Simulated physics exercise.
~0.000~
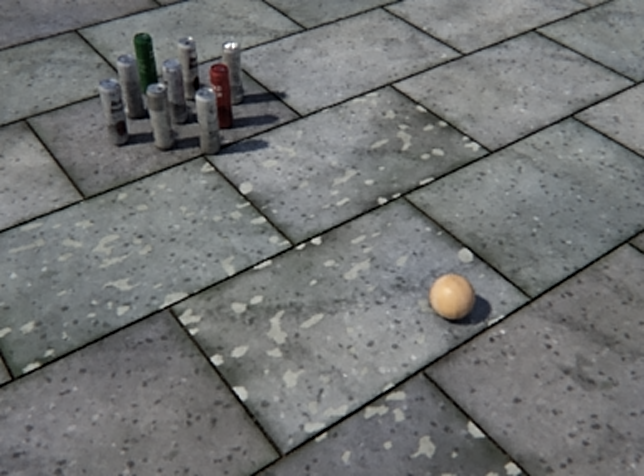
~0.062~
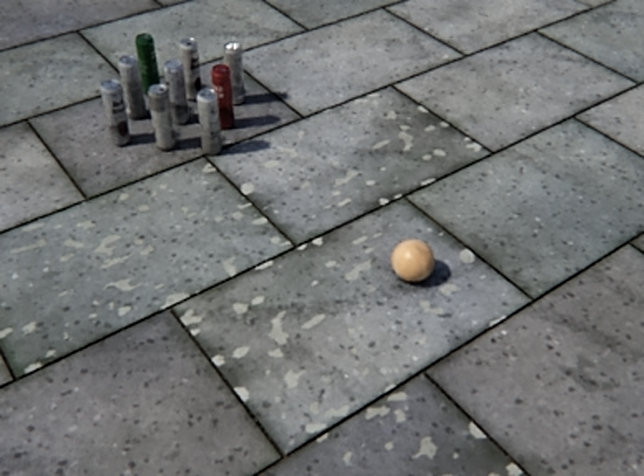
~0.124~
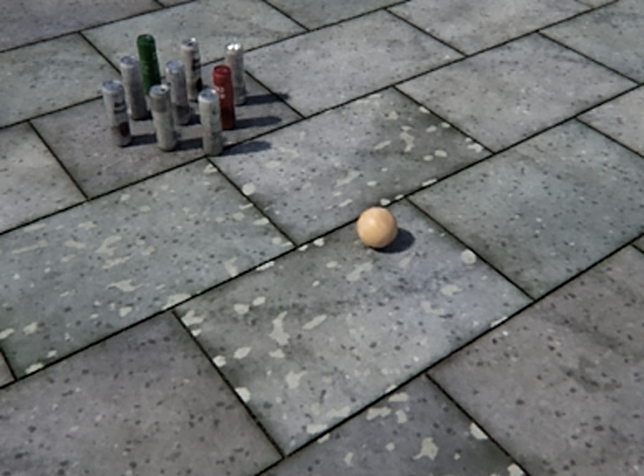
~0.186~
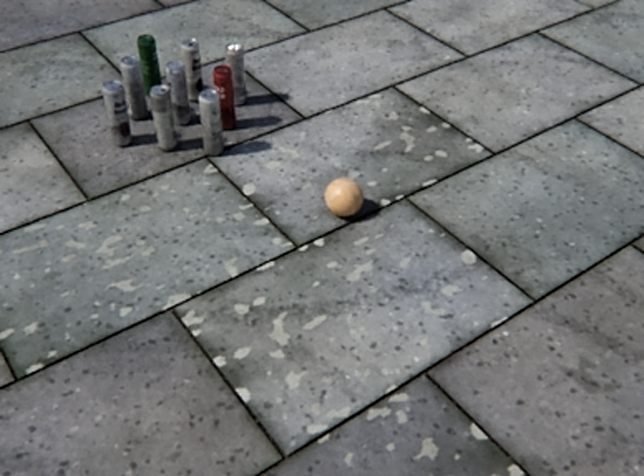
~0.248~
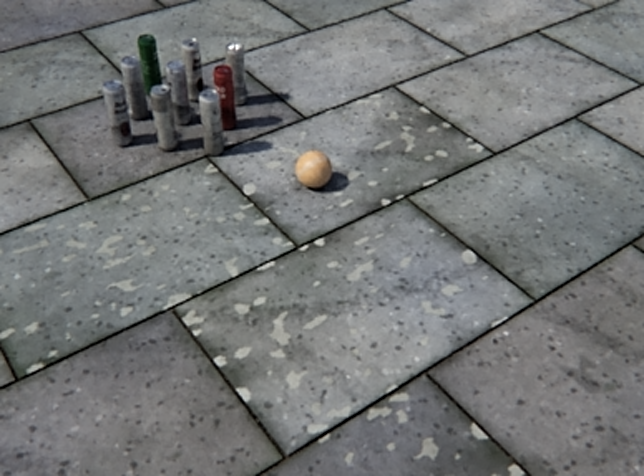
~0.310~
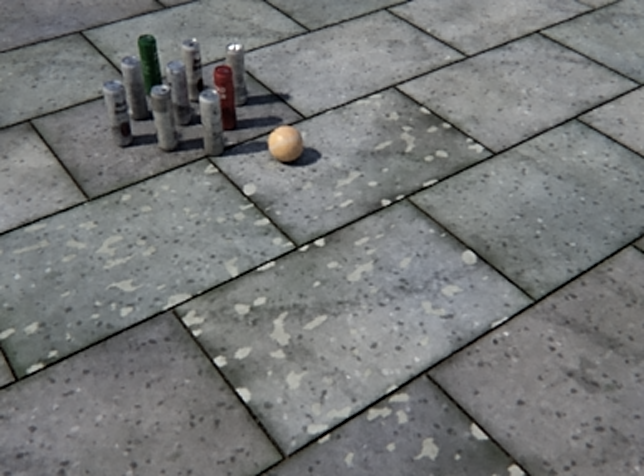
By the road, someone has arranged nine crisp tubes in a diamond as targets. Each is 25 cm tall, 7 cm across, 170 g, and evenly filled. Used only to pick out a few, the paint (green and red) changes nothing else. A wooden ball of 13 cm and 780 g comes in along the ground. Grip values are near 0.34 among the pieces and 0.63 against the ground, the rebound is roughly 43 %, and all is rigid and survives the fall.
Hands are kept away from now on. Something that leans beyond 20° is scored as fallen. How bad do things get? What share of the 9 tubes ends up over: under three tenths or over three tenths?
More than three tenths.
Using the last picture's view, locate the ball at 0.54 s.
Near (218, 77).
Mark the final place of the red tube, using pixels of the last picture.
Near pixel (161, 101).
After 0.54 s, ball still moving; 1 of the 9 tubes over; red tube 6° from how it stood.
After 0.96 s, ball still moving; 4 of the 9 tubes over; red tube 48° from how it stood.
In the end (1.5 s), ball rolling away; 4 of the 9 tubes over; red tube lying flat; green tube unmoved. That is 44 per cent. From the last view, middles, red tube near (161, 101), green tube near (151, 67).
